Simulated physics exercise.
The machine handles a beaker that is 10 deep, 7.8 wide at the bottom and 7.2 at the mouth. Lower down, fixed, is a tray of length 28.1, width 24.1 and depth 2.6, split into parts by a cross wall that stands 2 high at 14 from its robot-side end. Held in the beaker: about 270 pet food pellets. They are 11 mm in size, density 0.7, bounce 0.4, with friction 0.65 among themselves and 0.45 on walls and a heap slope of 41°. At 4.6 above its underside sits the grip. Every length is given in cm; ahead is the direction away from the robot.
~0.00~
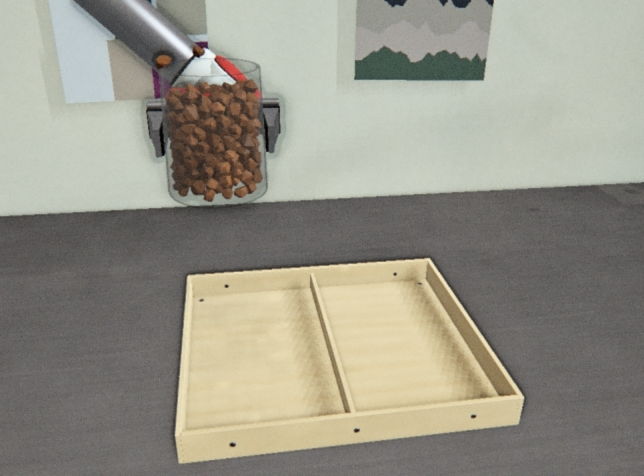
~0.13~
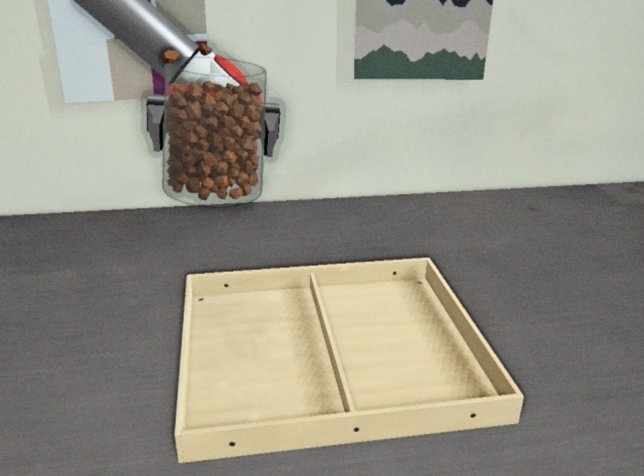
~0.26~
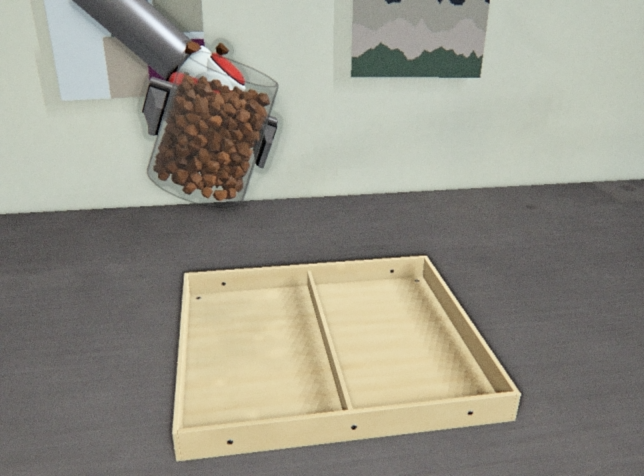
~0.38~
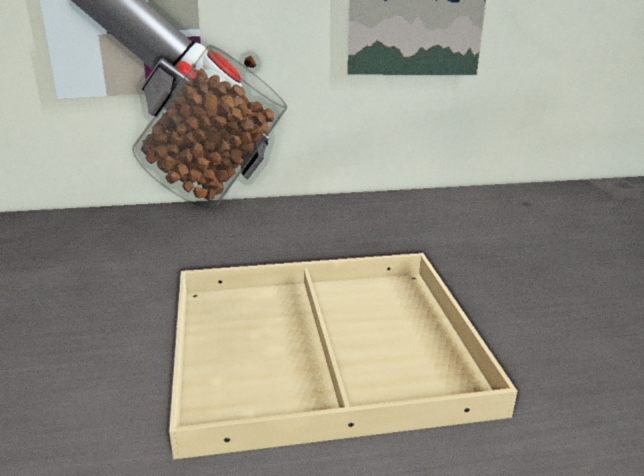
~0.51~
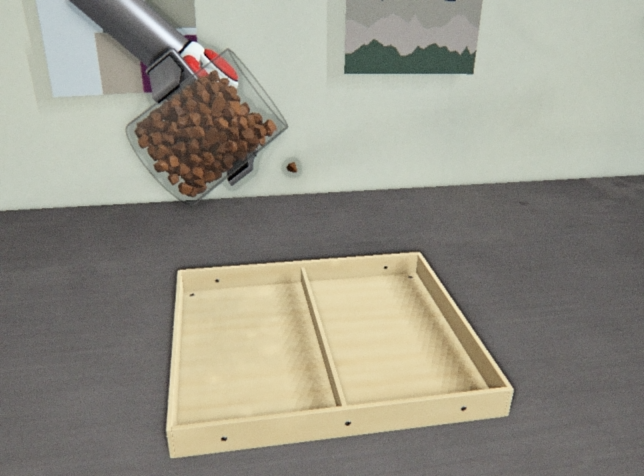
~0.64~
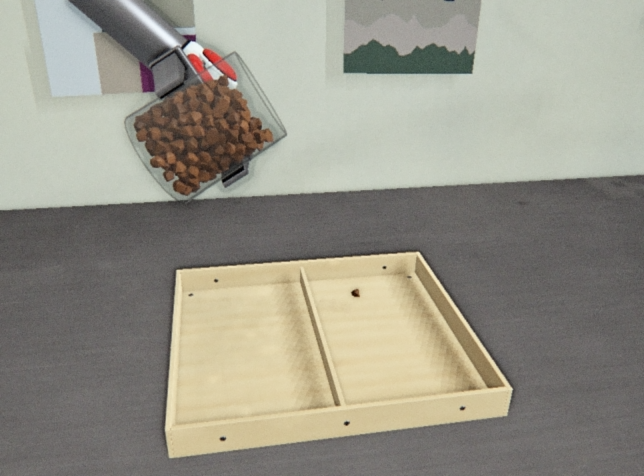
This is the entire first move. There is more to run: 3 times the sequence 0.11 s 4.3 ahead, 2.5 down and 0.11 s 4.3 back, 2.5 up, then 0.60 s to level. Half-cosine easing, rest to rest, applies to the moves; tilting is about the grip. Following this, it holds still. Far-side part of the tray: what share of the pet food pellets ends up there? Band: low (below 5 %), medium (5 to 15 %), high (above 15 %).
Medium.
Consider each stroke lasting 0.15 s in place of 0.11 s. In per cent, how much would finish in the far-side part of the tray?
About 0 per cent in that case.
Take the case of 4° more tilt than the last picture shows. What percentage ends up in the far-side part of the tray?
Some 10 per cent.
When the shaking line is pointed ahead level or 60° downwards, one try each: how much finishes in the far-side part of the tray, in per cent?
Some 15 and 0 per cent.
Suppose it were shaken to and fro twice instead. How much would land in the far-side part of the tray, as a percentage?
It would come to around 5 %.
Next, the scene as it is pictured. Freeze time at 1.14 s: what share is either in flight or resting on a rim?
It amounts to roughly 4 in a hundred.
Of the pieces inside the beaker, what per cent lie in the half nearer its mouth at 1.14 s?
Close to 35 in a hundred.
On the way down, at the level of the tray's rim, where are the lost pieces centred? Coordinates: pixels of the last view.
Around (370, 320).
By 1.14 s, tilted 59° forward, highest piece 25 above the table; 251 in the beaker, 8 in the far-side part, 2 in the robot-side part, 10 in flight or on a rim.
By 1.65 s, tilted 22° forward, highest piece 27 above the table; 241 in the beaker, 22 in the far-side part, 5 in the robot-side part, 2 on the table or floor, 1 in flight or on a rim.
By 2.10 s, level, highest piece 28 above the table; 241 in the beaker, 22 in the far-side part, 6 in the robot-side part, 2 on the table or floor.
By 3.15 s, level, highest piece 28 above the table; 241 in the beaker, 22 in the far-side part, 6 in the robot-side part, 2 on the table or floor.
Final count, 241 in the beaker, 22 in the far-side part, 6 in the robot-side part, 2 on the table or floor. That is 8 % in the far-side part of the tray.
